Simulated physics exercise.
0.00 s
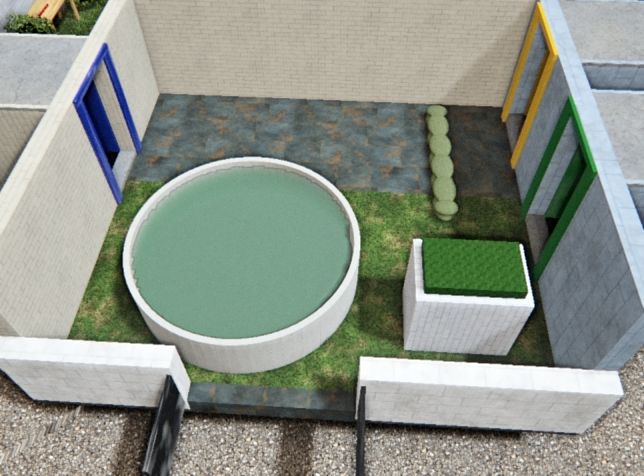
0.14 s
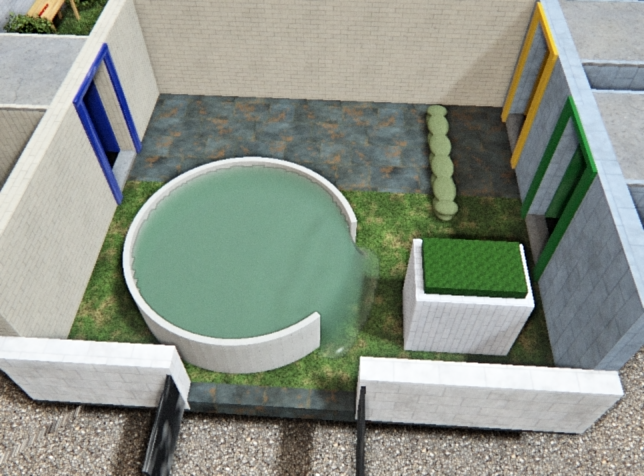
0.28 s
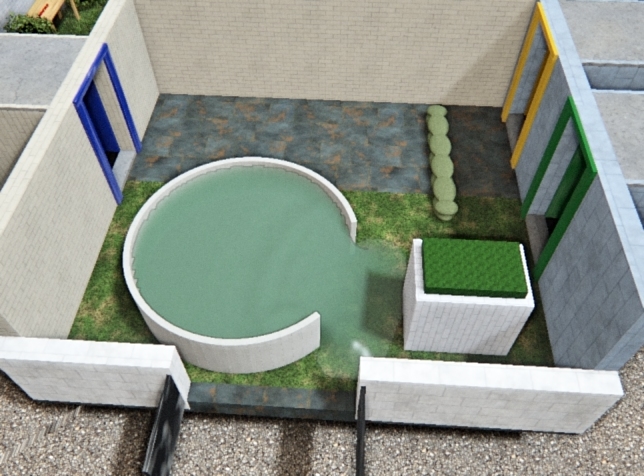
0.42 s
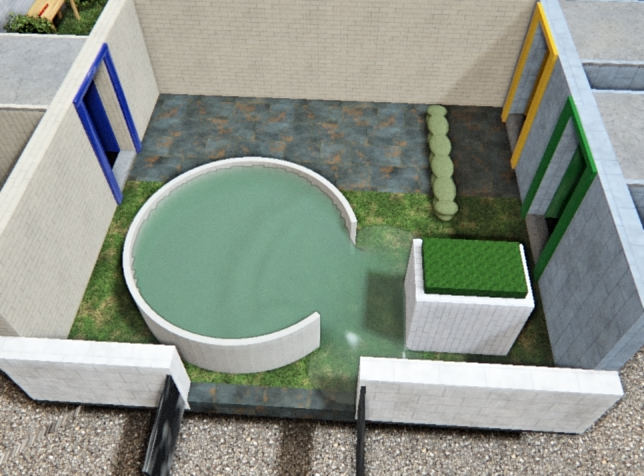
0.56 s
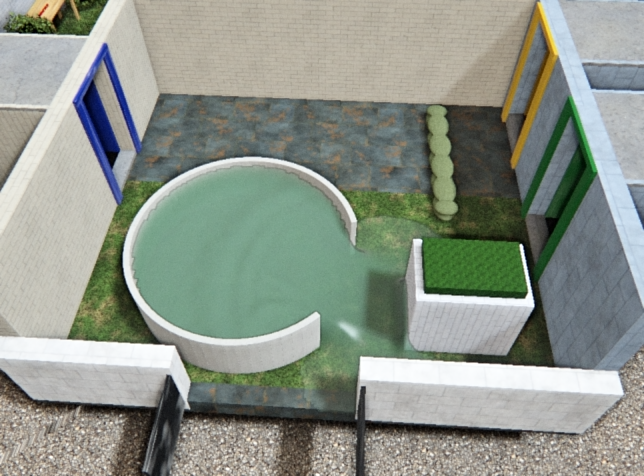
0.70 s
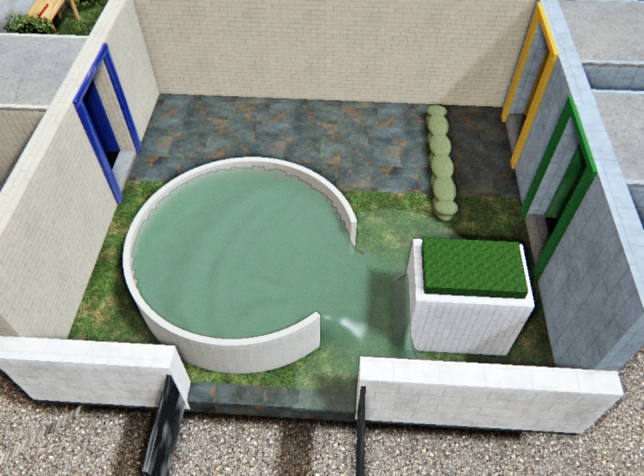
A large round pool of green water with a low white wall stands on the grass of a walled garden, seen from above by a still camera. A blue door frame is on the left wall, yellow and green ones on the right, and a white block topped with green sits beside the pool. The pool's right side opens, and water pours out, spreading across the grass around the block.
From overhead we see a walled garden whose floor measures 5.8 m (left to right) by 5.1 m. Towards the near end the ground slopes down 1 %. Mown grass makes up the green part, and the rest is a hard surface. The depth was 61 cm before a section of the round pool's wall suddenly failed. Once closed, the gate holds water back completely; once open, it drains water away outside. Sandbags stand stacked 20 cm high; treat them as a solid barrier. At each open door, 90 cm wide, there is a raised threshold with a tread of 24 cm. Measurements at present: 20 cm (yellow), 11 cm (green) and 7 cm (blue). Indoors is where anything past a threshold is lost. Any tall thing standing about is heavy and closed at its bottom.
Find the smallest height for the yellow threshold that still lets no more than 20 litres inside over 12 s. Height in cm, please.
The yellow threshold could go as low as about 18 cm.
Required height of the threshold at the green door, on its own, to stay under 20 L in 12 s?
Green: Roughly 19 cm.
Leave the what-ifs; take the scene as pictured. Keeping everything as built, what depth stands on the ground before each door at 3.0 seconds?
In cm: Yellow 5, green 24, blue 0.
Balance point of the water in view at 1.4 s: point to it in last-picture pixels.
It lies near (292, 283) in the last picture.
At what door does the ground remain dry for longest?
Blue door.
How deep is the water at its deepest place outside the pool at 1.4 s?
Max depth: Around 50 cm.
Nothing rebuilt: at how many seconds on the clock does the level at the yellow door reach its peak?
Around 5.0 s, give or take.
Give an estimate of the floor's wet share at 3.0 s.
Wet share: Around 55 %.
After 1.4 s water covers 25 % of the floor, deepest (50 cm) near (383, 392); it has not reached the yellow door.
After 3.0 s water covers 55 % of the floor, deepest (36 cm) near (493, 383); 5 cm at the yellow door, 0 litres in over its 20 cm threshold.
After 12.0 s water covers 95 % of the floor, deepest (13 cm) near (528, 400); 9 cm at the yellow door, 8 litres in over its 20 cm threshold.
At the yellow door as built, the water arrived by 2.3 s and peaked near 23 cm at 5.2 s.
With a threshold of 15.5 cm, 40 litres would have come in within the 12 s; with 21 cm, 5 litres. So under 20 litres takes about 18 cm.
